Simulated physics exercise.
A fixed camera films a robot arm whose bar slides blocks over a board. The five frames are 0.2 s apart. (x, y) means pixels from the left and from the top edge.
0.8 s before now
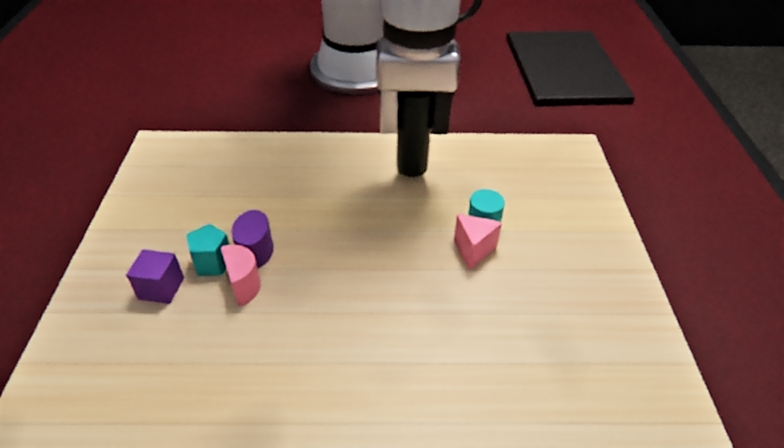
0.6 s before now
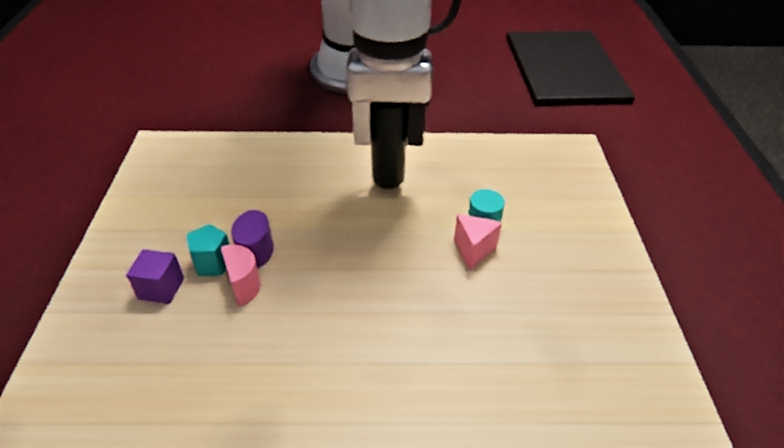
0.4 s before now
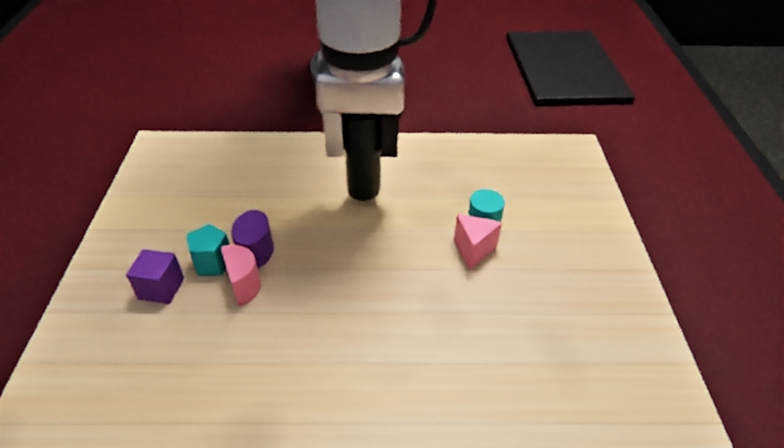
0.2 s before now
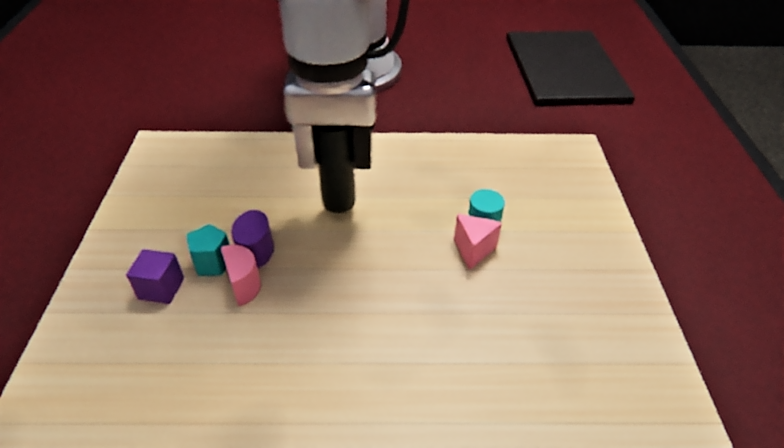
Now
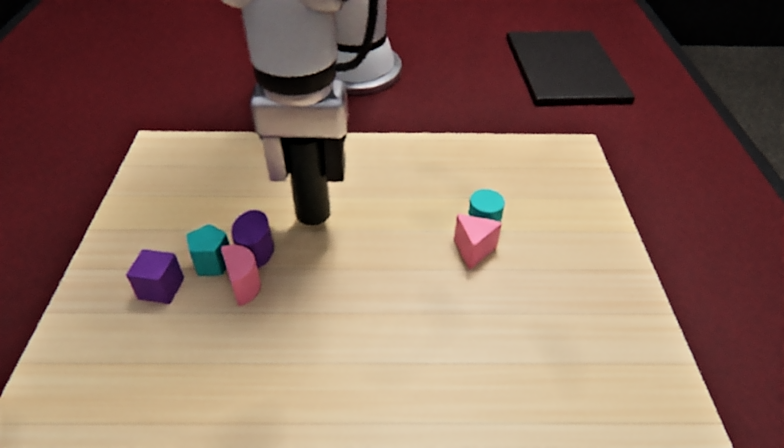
A robot arm moves its black bar left and nearer above the board, pushing nothing.
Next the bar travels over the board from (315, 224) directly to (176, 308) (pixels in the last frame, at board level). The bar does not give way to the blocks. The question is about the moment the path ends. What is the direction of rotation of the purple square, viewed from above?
From above, the purple square will be seen to turn anti-clockwise.
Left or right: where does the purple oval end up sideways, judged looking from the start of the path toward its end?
Facing from start to end, it shifts right.
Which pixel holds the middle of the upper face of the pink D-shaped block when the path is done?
At (211, 290).
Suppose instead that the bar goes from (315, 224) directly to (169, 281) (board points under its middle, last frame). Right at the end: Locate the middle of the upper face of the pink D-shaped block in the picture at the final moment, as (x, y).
(229, 279)
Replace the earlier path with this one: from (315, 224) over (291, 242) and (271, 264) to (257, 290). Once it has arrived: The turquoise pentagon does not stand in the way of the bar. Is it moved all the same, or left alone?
It is shifted.
What follows on the original path. One third of the way, bar at (270, 239); purple square at (145, 266); turquoise pentagon at (187, 243); pink D-shaped block at (229, 268), turned 40° anticlockwise; purple oval at (229, 236).
Two thirds of the way, bar at (223, 267); purple square at (111, 272), turned 65° anticlockwise; turquoise pentagon at (143, 247), turned 60° clockwise; pink D-shaped block at (219, 281), turned 85° anticlockwise; purple oval at (176, 259), turned 25° clockwise.
At the end, bar at (171, 298); purple square at (81, 273), turned 80° anticlockwise; turquoise pentagon at (128, 247), turned 115° clockwise; pink D-shaped block at (211, 290), turned 120° anticlockwise; purple oval at (122, 278), turned 65° clockwise.
